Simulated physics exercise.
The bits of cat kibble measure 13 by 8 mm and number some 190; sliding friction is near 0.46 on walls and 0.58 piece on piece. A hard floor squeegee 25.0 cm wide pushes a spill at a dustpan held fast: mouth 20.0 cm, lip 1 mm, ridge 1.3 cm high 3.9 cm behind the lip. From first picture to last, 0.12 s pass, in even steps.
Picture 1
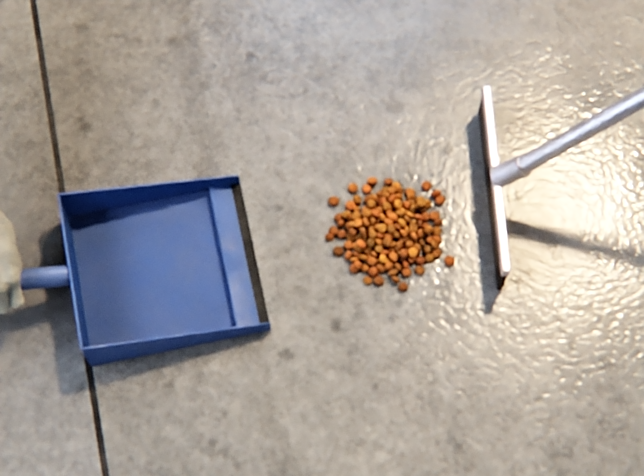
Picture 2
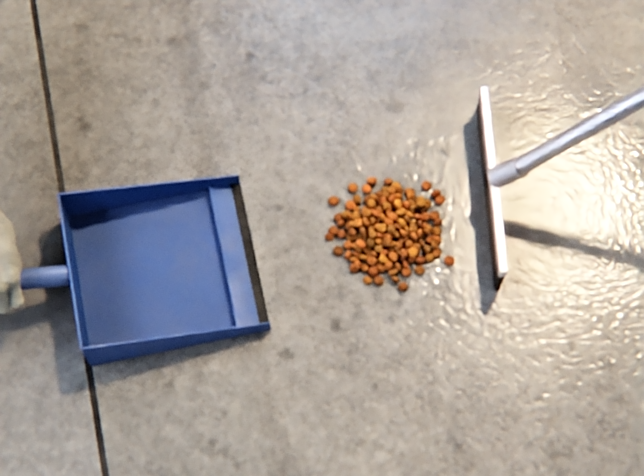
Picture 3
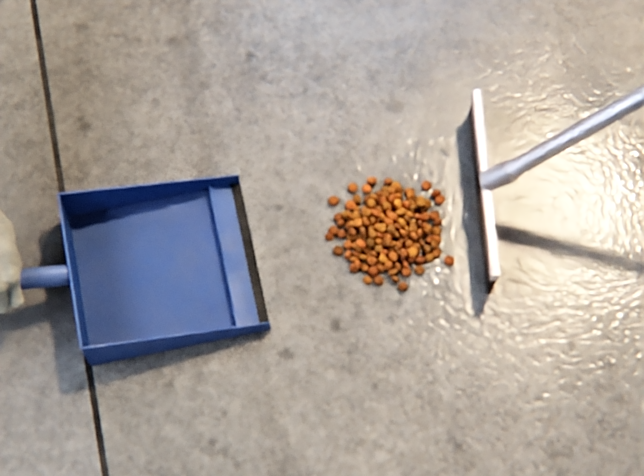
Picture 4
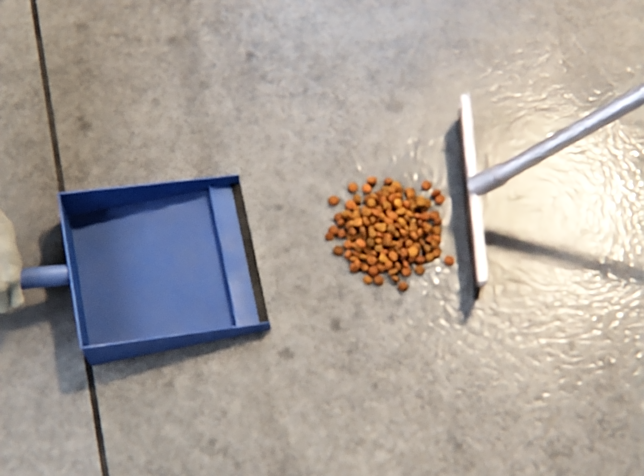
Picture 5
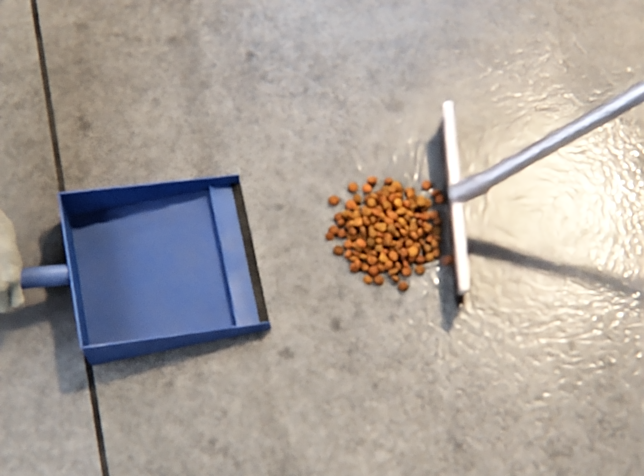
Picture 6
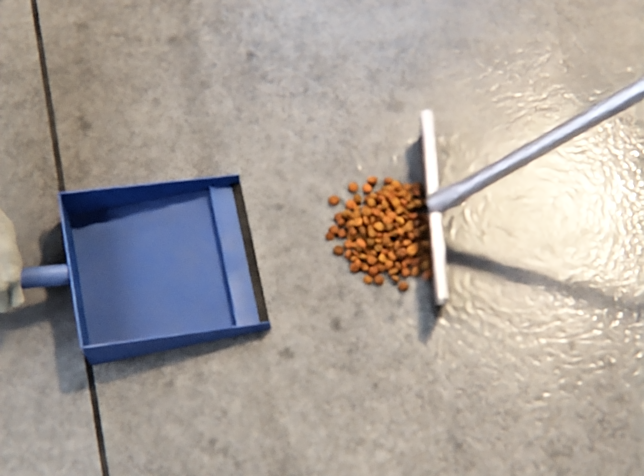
The clip opens on a small pile of brown kibble on a wet gray floor, between a blue dustpan at left and a squeegee at right. The squeegee slides left, slowly then faster, reaches the pile and presses its right side inward, while the dustpan stays still.
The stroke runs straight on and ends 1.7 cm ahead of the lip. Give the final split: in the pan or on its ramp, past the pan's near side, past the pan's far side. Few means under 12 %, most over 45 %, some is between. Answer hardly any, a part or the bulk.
Pan the bulk, near side hardly any, far side hardly any.
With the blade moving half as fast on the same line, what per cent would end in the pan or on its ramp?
It would be near 20 per cent.
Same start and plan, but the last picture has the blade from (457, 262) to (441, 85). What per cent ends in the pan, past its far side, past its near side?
Pan 30, far 20, near 0.
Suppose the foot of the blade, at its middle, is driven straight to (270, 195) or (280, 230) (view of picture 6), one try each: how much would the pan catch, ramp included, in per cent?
Some 65 and 65 per cent.
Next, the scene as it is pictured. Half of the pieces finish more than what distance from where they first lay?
About 20 cm.
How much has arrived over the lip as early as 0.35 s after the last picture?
About 55 per cent by then.
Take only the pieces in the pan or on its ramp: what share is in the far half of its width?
About 50 per cent.
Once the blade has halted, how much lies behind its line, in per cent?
About 0 per cent.
Then, 0.09 s after the last picture, middle of the blade 11 cm from the lip; 0 % over the lip, far side 0 %, near side 0 %.
Then, 0.15 s after the last picture, middle of the blade 5 cm from the lip; 0 % over the lip, far side 5 %, near side 5 %.
Then, 0.35 s after the last picture, middle of the blade 4 cm from the lip; 55 % over the lip, far side 10 %, near side 10 %.
In the end, pan 55 %, near side 10 %, far side 10 %, in front of the lip or behind the blade 30 %.
